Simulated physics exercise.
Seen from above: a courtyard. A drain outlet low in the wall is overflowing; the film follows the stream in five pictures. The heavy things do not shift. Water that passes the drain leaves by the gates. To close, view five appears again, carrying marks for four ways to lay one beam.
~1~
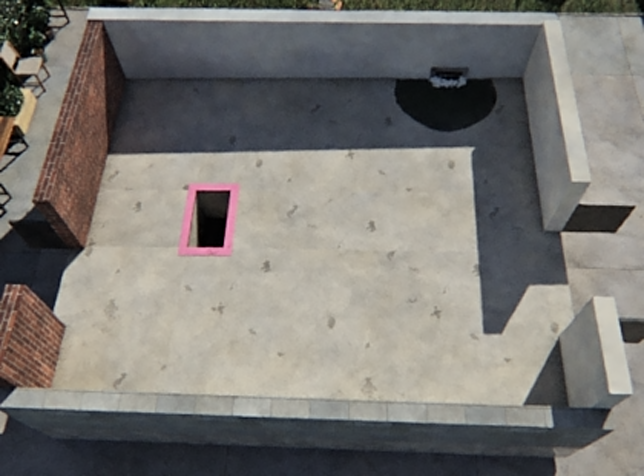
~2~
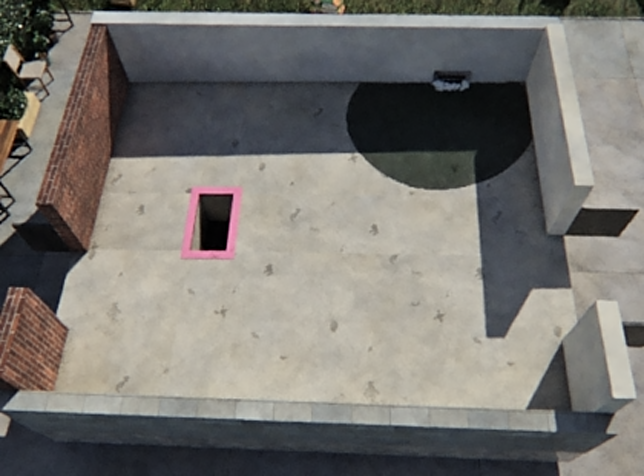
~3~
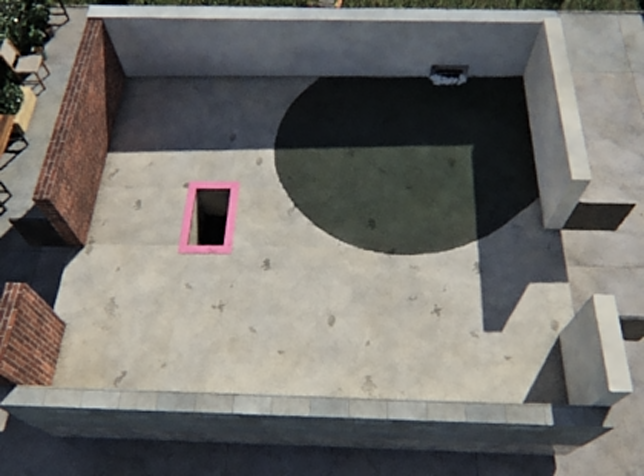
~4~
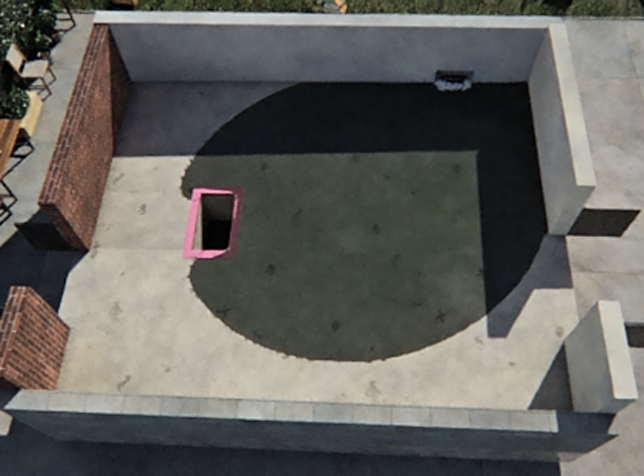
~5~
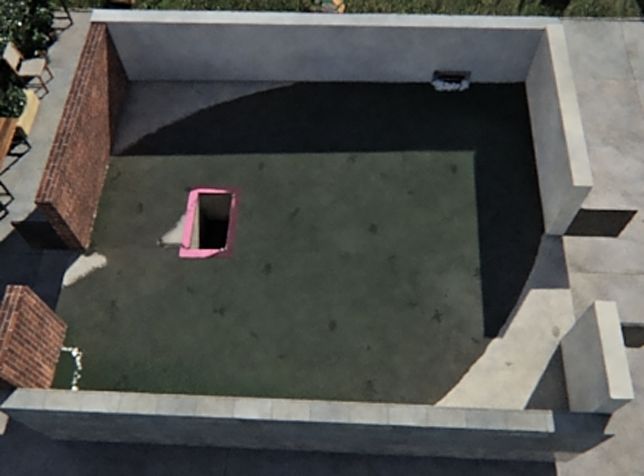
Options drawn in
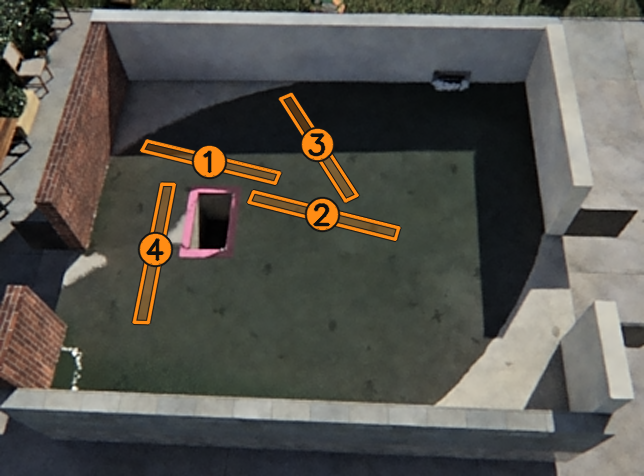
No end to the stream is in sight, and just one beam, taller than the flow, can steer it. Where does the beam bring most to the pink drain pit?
It is 4.
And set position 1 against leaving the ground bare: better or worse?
Position 1 is worse.
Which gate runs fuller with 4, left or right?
The left gate.
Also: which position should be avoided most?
3.
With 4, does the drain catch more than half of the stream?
No.
In orange, 1 from (144, 145) to (277, 178); 2 from (251, 197) to (396, 233); 3 from (286, 96) to (351, 198); 4 from (141, 322) to (168, 184).
With 1, about 18 % of the stream goes into the pink drain pit, about 82 % out by the gates.
With 2, about 15 % of the stream goes into the pink drain pit, about 84 % out by the gates.
With 3, about 9 % of the stream goes into the pink drain pit, about 91 % out by the gates.
With 4, about 27 % of the stream goes into the pink drain pit, about 73 % out by the gates.
